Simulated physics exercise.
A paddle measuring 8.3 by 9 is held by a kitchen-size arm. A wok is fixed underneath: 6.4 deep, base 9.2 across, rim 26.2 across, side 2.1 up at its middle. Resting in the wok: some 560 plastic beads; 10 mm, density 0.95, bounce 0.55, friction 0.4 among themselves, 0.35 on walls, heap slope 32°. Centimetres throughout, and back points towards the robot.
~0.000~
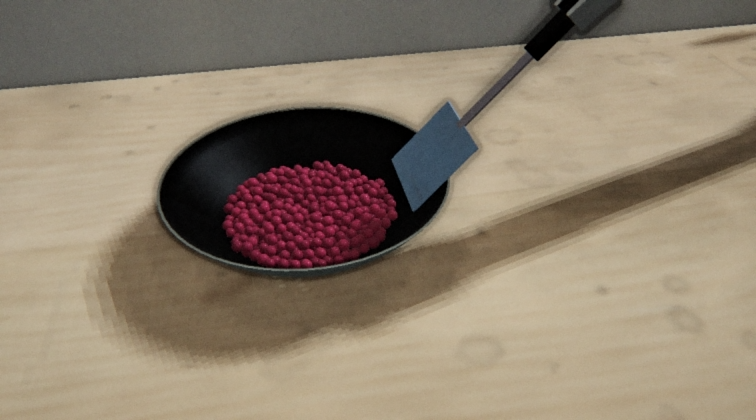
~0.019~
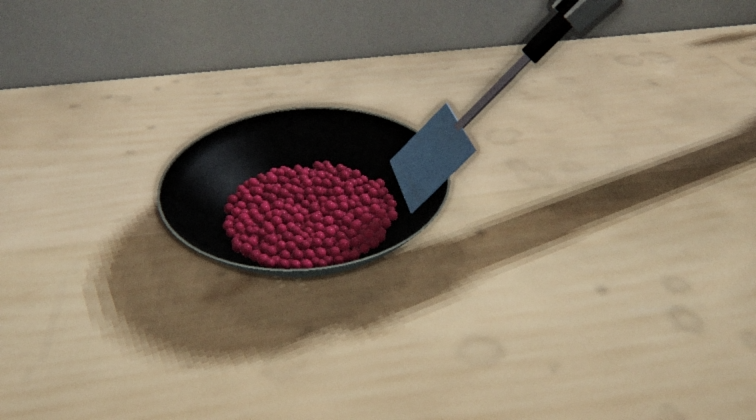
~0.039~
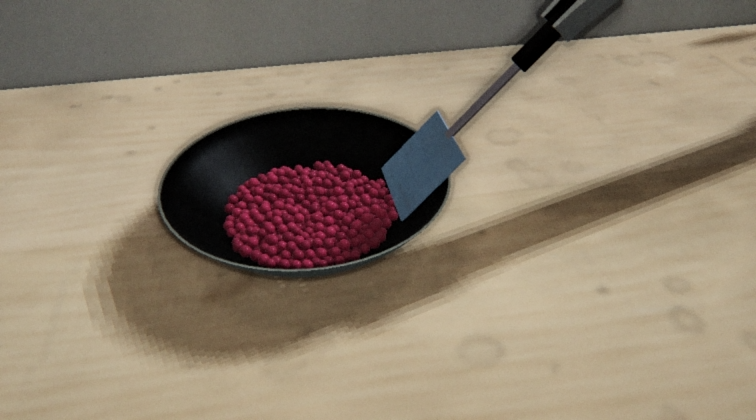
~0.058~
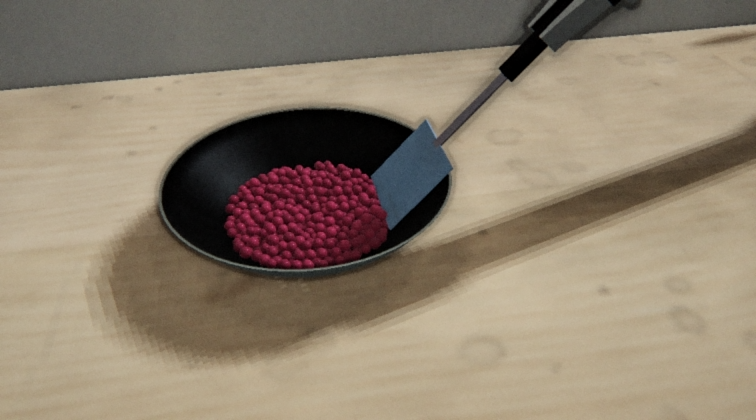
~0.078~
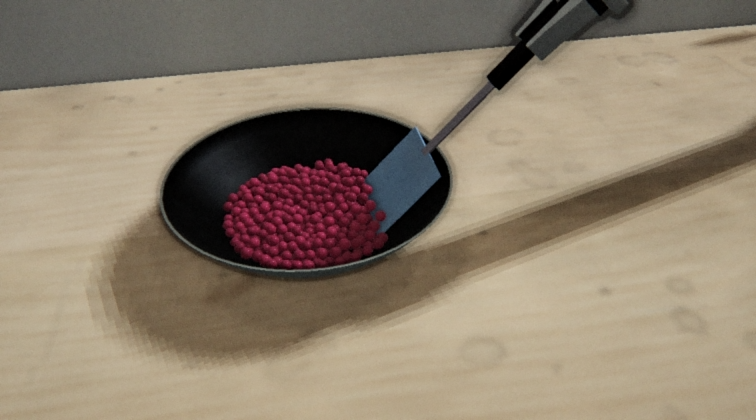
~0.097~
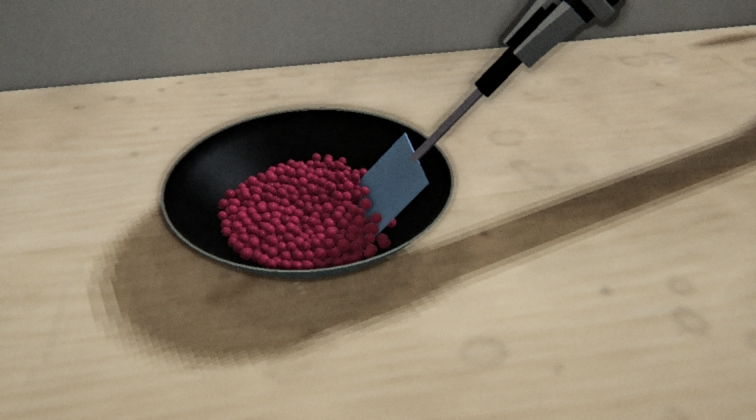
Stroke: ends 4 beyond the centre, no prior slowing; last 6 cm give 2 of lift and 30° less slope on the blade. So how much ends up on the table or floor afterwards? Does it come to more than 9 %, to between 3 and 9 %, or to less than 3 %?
It comes to less than 3 %.
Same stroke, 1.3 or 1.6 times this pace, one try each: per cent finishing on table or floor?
First try around 0 %, second try around 0 %.
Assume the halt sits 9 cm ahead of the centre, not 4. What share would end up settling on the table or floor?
My guess would be around 25 per cent.
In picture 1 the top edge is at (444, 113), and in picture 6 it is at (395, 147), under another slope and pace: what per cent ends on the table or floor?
My guess would be close to 0 per cent.
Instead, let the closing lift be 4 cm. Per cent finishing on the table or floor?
Roughly 0 per cent.
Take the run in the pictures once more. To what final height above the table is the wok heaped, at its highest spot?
Close to 6.0 centimetres high.
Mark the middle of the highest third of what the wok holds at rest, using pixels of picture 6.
Roughly at (241, 205).
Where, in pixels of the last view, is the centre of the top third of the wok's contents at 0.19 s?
(260, 206).
After 0.14 s, sloping 44°, highest piece 6 above the table; 563 in the wok.
After 0.19 s, sloping 30°, highest piece 5 above the table; 563 in the wok.
After 0.42 s, sloping 17°, highest piece 6 above the table; 563 in the wok.
After 1.47 s, sloping 17°, highest piece 6 above the table; 563 in the wok.
At rest, 563 in the wok. That is 0 % on the table or floor.
